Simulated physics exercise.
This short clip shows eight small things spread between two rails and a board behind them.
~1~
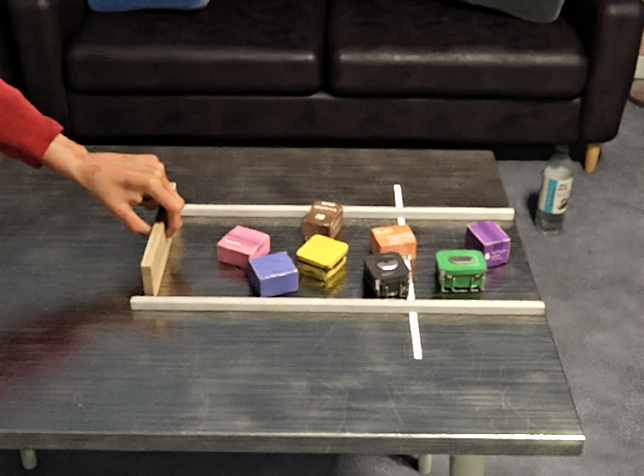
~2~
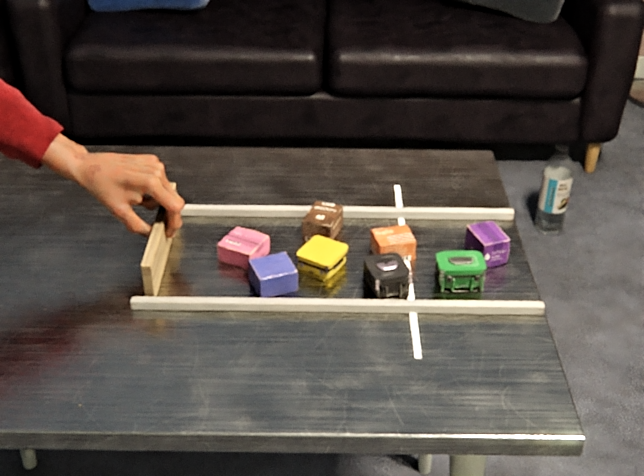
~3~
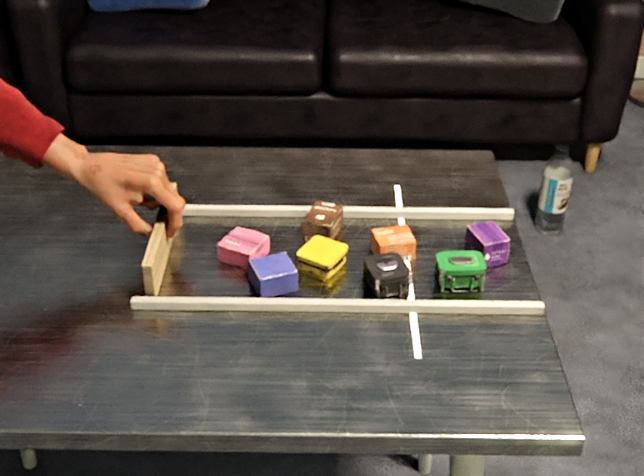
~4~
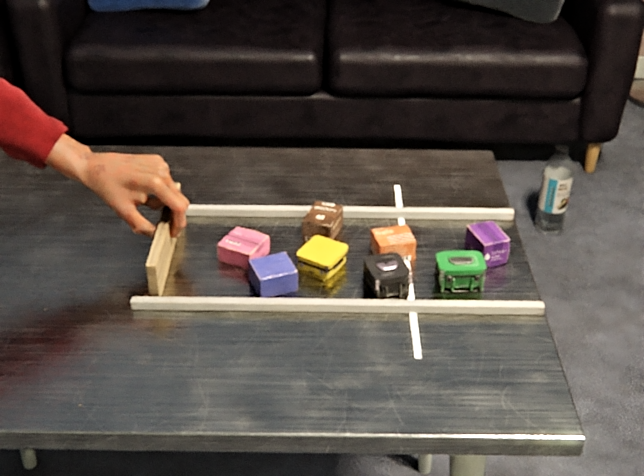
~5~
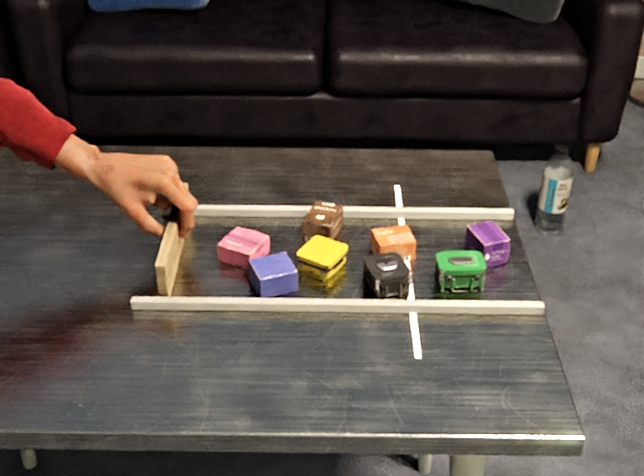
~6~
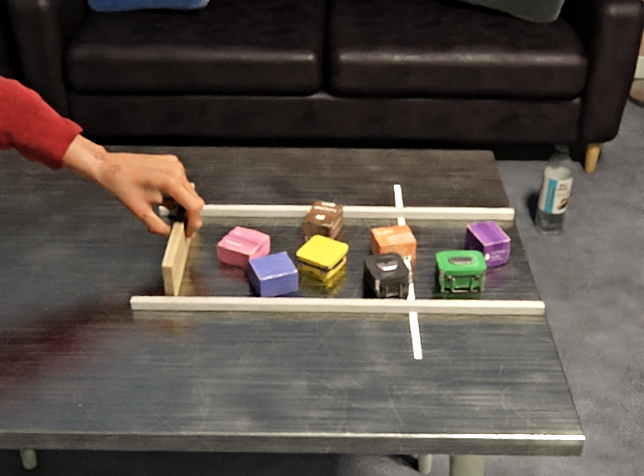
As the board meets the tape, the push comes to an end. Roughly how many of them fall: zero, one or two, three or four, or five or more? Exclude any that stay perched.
The number that tumble down is nil.
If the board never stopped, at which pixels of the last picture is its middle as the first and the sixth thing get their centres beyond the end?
Near (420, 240) and (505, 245).
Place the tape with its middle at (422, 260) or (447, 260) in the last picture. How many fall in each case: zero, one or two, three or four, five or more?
Just one or two; just one or two.
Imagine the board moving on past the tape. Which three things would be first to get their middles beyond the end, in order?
The order goes the green case, the purple box, and then the yellow case.
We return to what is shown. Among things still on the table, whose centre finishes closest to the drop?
Green case.
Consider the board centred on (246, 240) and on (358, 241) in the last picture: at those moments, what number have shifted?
1 and 7.
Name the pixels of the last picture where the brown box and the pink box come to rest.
Close to (418, 220); the other close to (433, 247).
A little later, none off yet; purple box at rest near (487, 244); green case at rest near (460, 271); orange box at rest near (393, 245).
When it is over, the number that fall off is zero.
